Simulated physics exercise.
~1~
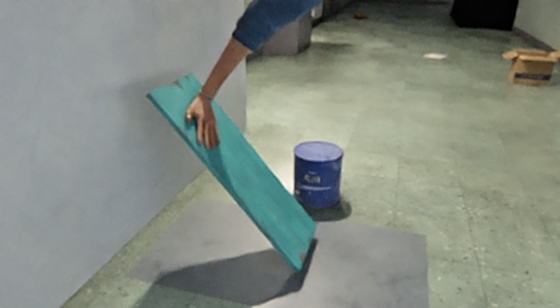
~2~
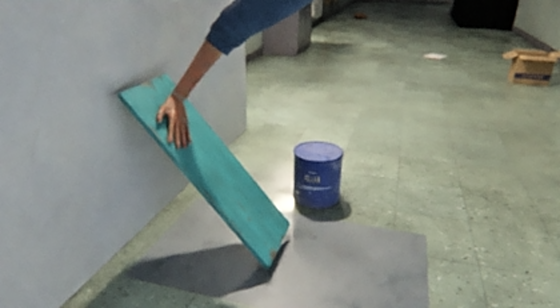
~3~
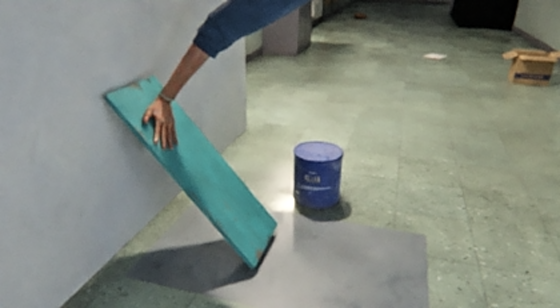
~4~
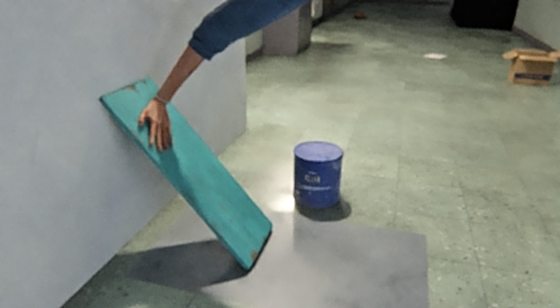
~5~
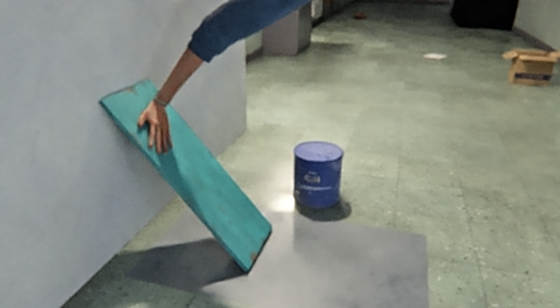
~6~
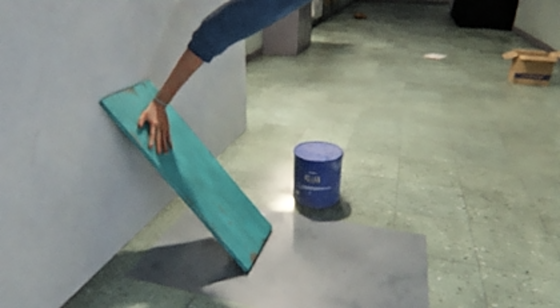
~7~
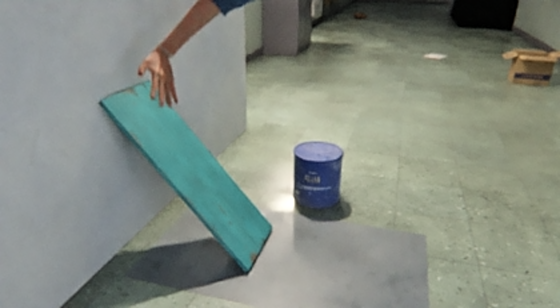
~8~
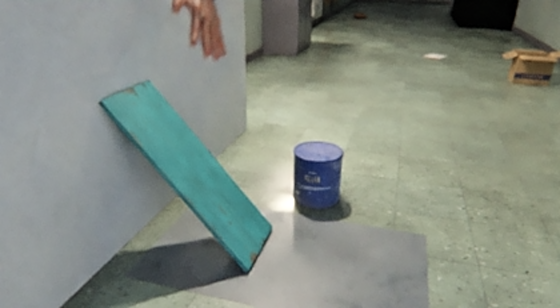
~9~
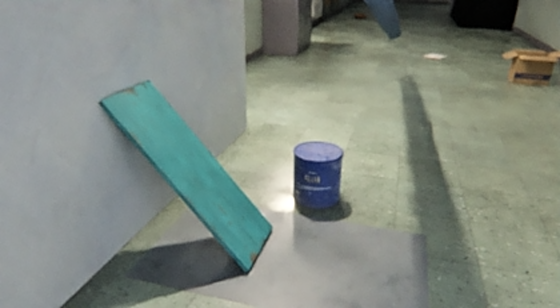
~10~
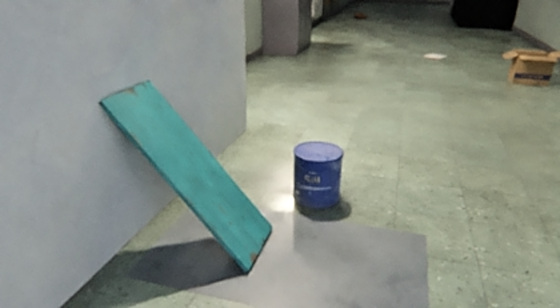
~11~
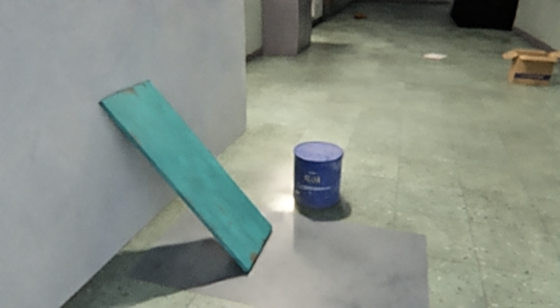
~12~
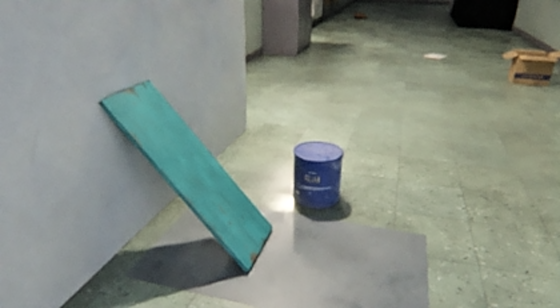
A turquoise board is leaned against a wall by a hand, which withdraws, leaving it standing.
